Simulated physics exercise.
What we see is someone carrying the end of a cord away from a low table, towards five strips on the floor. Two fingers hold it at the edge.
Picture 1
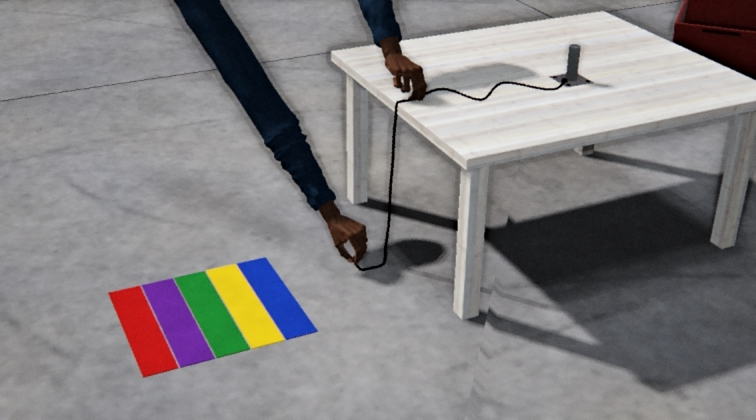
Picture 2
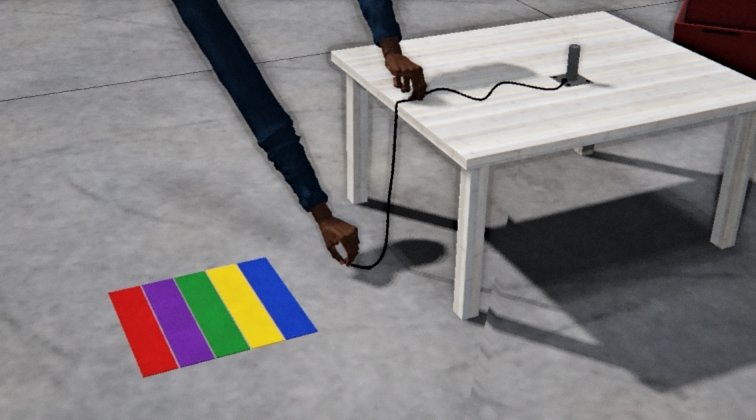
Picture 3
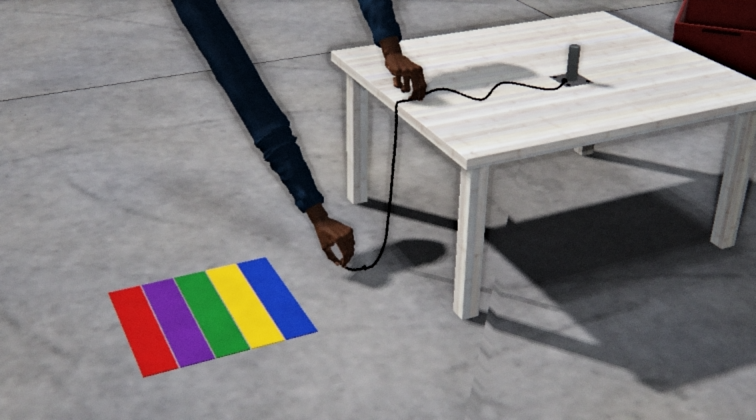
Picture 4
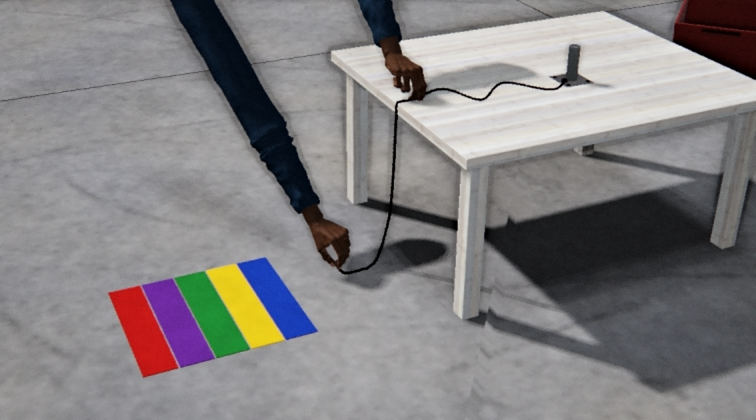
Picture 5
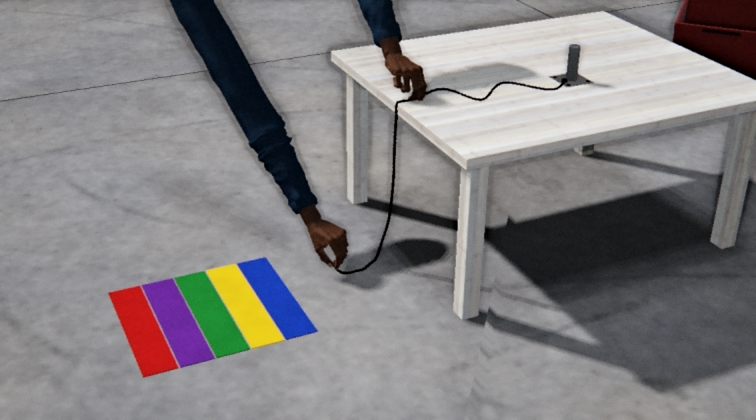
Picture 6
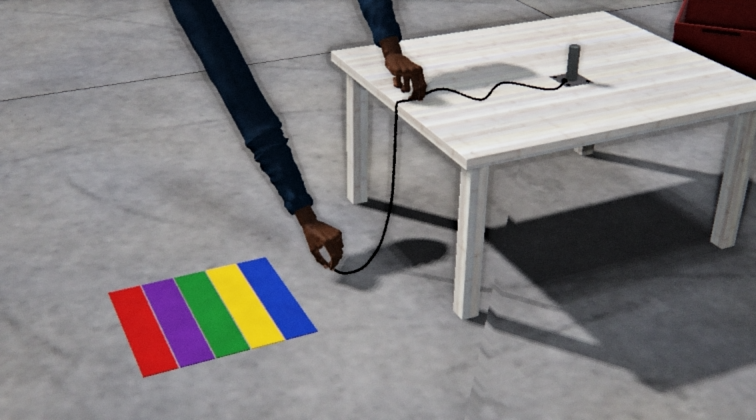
The video shows two hands holding a black cord that runs from a small post on a low white table, as the lower hand moves its end slightly left, near five coloured strips on the grey floor.
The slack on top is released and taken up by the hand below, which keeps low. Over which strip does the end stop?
The purple one.
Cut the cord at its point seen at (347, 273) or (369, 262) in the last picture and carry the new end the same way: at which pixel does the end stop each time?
Try by try, around (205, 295) and (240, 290).
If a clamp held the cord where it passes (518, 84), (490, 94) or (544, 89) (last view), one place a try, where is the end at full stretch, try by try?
About (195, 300), (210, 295) and (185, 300).
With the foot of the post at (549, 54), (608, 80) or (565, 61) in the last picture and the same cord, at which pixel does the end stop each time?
The places are (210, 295), (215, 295) and (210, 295).
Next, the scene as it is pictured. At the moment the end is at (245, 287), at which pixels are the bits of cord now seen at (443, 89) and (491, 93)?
About (400, 105), and the other about (464, 94).
Soon after, end near (245, 287); over yellow.
After that, end near (199, 297); over green.
At the stop, end near (173, 304); over purple. It halts on the purple strip.
